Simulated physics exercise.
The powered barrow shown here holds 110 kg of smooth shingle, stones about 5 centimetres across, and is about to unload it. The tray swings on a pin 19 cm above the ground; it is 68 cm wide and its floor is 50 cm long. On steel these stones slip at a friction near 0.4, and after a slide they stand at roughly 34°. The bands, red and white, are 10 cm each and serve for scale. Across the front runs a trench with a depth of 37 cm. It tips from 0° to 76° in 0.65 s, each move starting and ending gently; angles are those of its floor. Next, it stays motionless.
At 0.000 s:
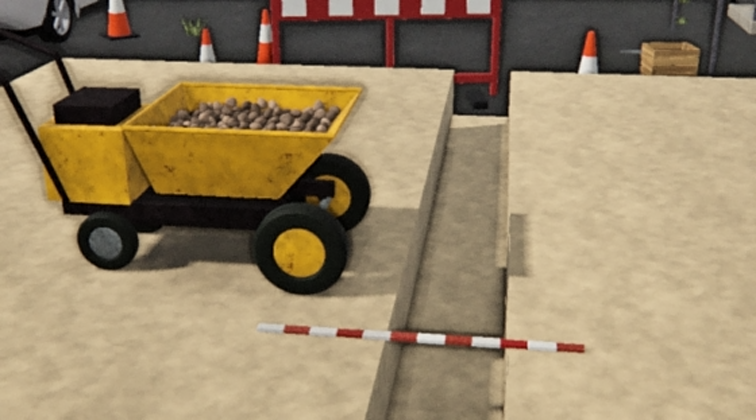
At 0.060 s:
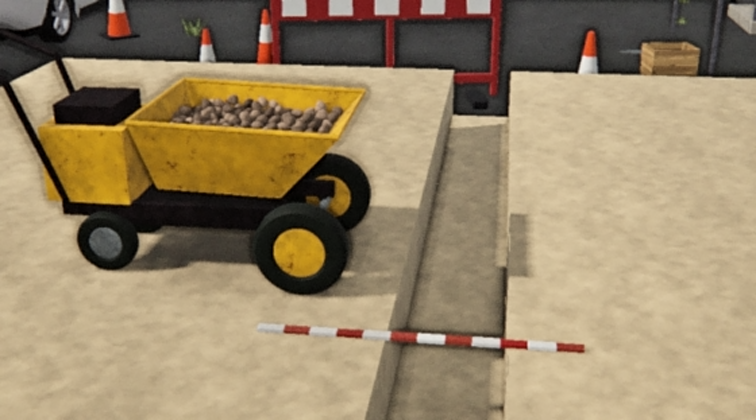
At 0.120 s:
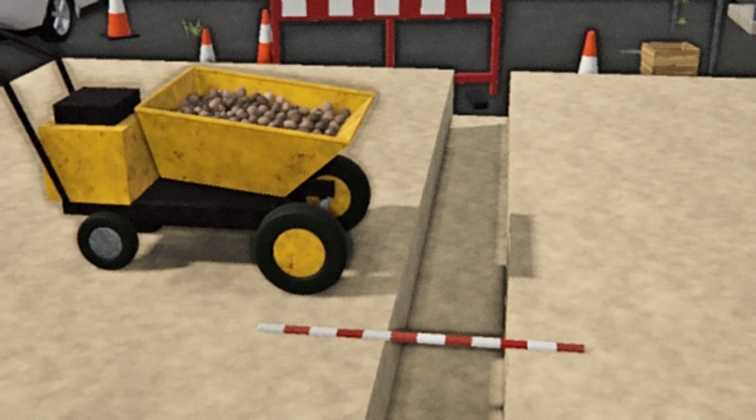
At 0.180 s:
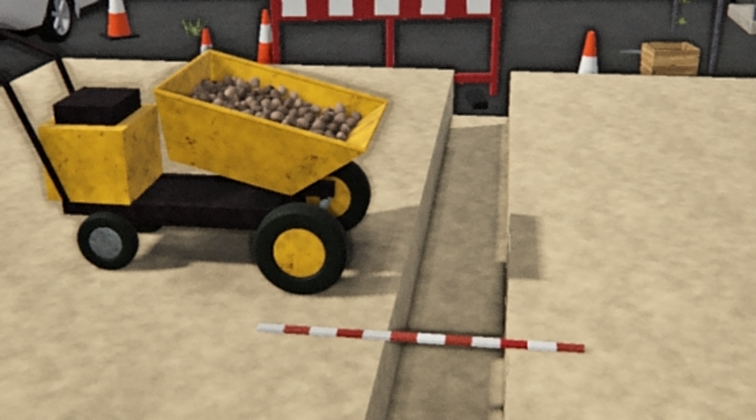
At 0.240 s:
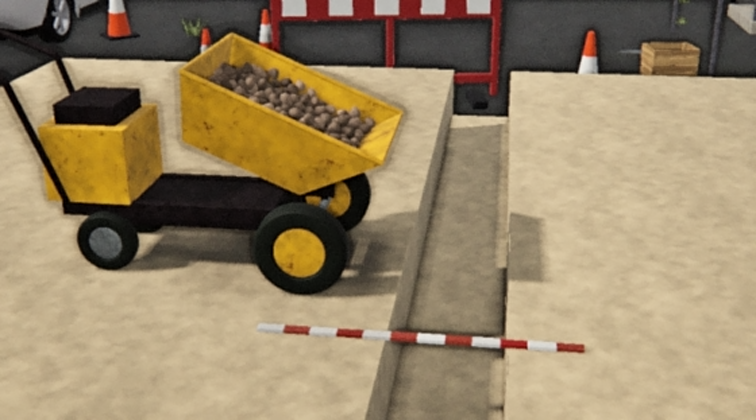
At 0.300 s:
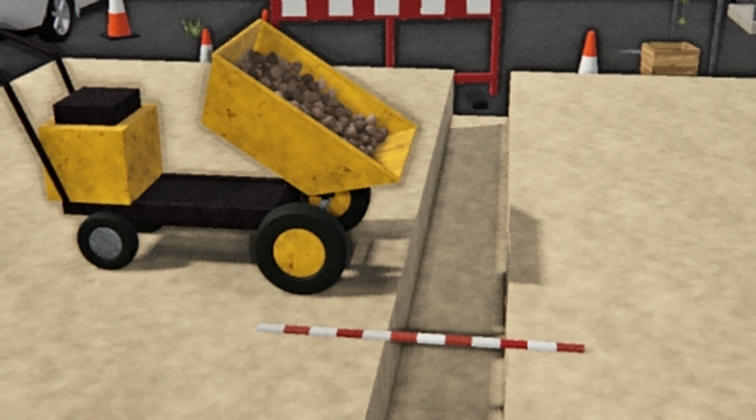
A yellow barrow's tray of brown stones tilts steadily up toward the right beside a trench.
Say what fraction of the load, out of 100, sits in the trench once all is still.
About 72 out of 100.
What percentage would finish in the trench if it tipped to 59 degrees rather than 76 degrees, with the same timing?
Roughly 70%.
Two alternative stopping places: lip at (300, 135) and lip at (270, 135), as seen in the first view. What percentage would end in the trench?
It comes to about 100 and 100 in a hundred.
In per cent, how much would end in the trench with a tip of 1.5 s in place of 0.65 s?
Roughly 90 per cent would.
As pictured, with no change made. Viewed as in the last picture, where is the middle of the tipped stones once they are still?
Their middle lands near (484, 333).
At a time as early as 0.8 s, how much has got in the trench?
About 40%.
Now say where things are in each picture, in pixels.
The tray is at 0°, its lip at (334, 136); the top of the load is at (248, 112), in the first frame.
The tray is at 2°, its lip at (339, 138); the top of the load is at (223, 109); the stones move at 0.4 m/s on average, in the second frame.
The tray is at 7°, its lip at (350, 142); the top of the load is at (216, 100); the stones move at 0.9 m/s on average, in the third frame.
The tray is at 14°, its lip at (365, 151); the top of the load is at (214, 90); the stones move at 1.2 m/s on average, in the fourth frame.
Lip at (382, 164), floor tilted 23°, highest stones at (227, 75); the stones move at 1.4 m/s on average, in the fifth frame.
The tray is at 34°, its lip at (399, 181); the top of the load is at (252, 62); the stones move at 1.5 m/s on average, in the sixth frame.
After 0.5 s the floor is at 64°; 100 % in the tray; the foremost stones are at (418, 202).
After 0.8 s the floor is at 76°; 61 % in the tray, 38 % in the trench, 2 % past the trench; the foremost stones are at (521, 271).
After 1.1 s the floor is at 76°; 2 % in the tray, 70 % in the trench, 28 % past the trench; the foremost stones are at (724, 286).
After 3.0 s the floor is at 76°; 0 % in the tray, 72 % in the trench, 28 % past the trench; the foremost stones are past the picture's edge.
